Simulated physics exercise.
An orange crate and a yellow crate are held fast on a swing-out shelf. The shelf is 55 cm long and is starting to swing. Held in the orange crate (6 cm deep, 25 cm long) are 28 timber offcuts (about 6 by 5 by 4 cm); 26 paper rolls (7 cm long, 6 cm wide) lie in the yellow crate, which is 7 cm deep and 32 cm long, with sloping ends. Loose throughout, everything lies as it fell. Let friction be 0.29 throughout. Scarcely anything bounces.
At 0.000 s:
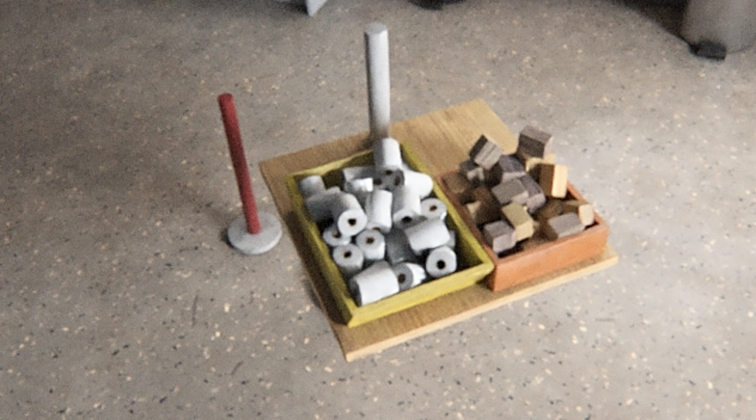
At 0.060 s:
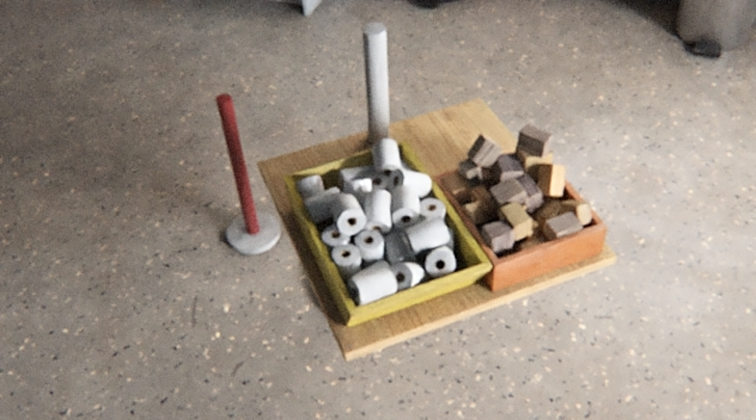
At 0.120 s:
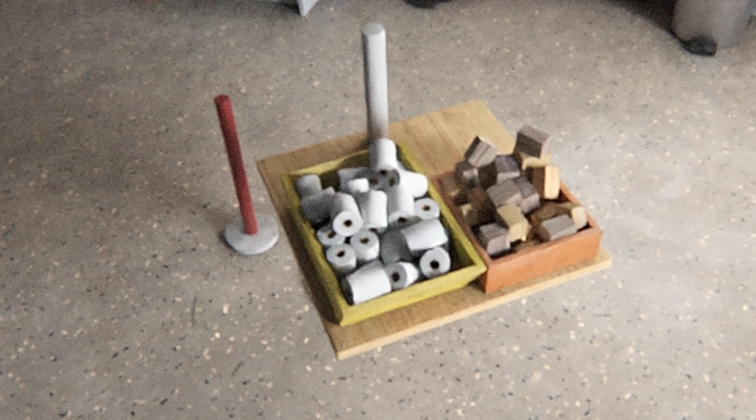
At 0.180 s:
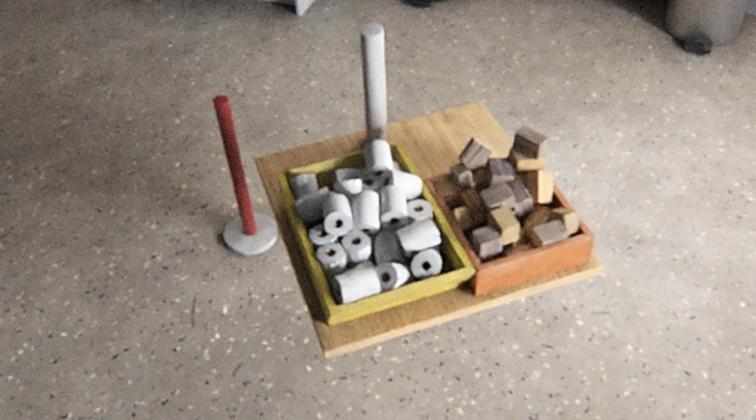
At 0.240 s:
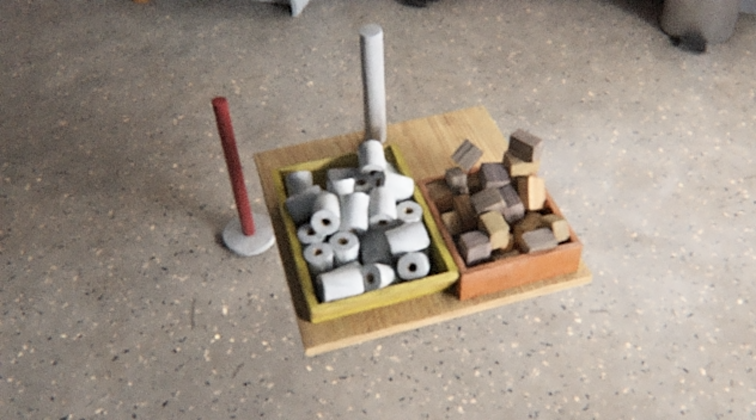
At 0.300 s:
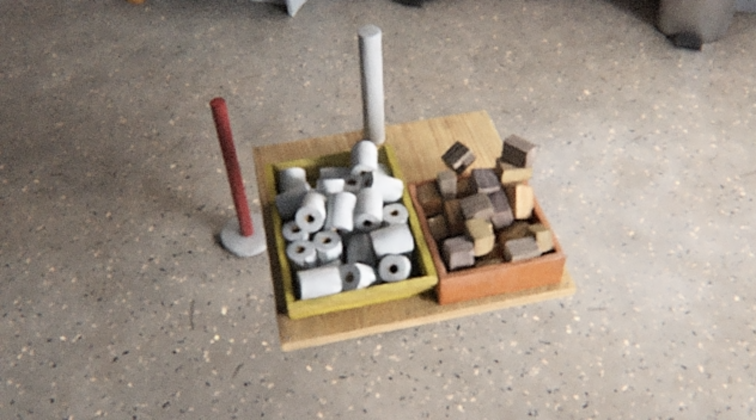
A yellow crate of pale paper rolls and, to its right, an orange crate of brown and tan timber offcuts sit side by side on a flat wooden shelf, seen from above over a speckled grey floor. A red post on a round base stands at left, with a grey post behind the crates. The shelf slowly swings clockwise, its near edge moving left and carrying both crates, while the view stays still.
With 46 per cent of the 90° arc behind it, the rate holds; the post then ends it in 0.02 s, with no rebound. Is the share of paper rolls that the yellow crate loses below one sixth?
Yes.
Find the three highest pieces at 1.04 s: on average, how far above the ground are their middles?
Their middles average near 62 cm high.
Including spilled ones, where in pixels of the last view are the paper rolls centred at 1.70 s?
Centre approx. (223, 131).
After 0.84 s, the shelf hits the red post.
After 0.92 s, 3 of 28 out of the orange crate and 0 of 26 out of the yellow crate.
After 1.04 s, 3 of 28 out of the orange crate and 1 of 26 out of the yellow crate.
After 1.26 s, 4 of 28 out of the orange crate and 1 of 26 out of the yellow crate.
Final count (at 1.70 s), 4 of 28 out of the orange crate and 1 of 26 out of the yellow crate. Asked share, 1 of 26, 4 per cent.
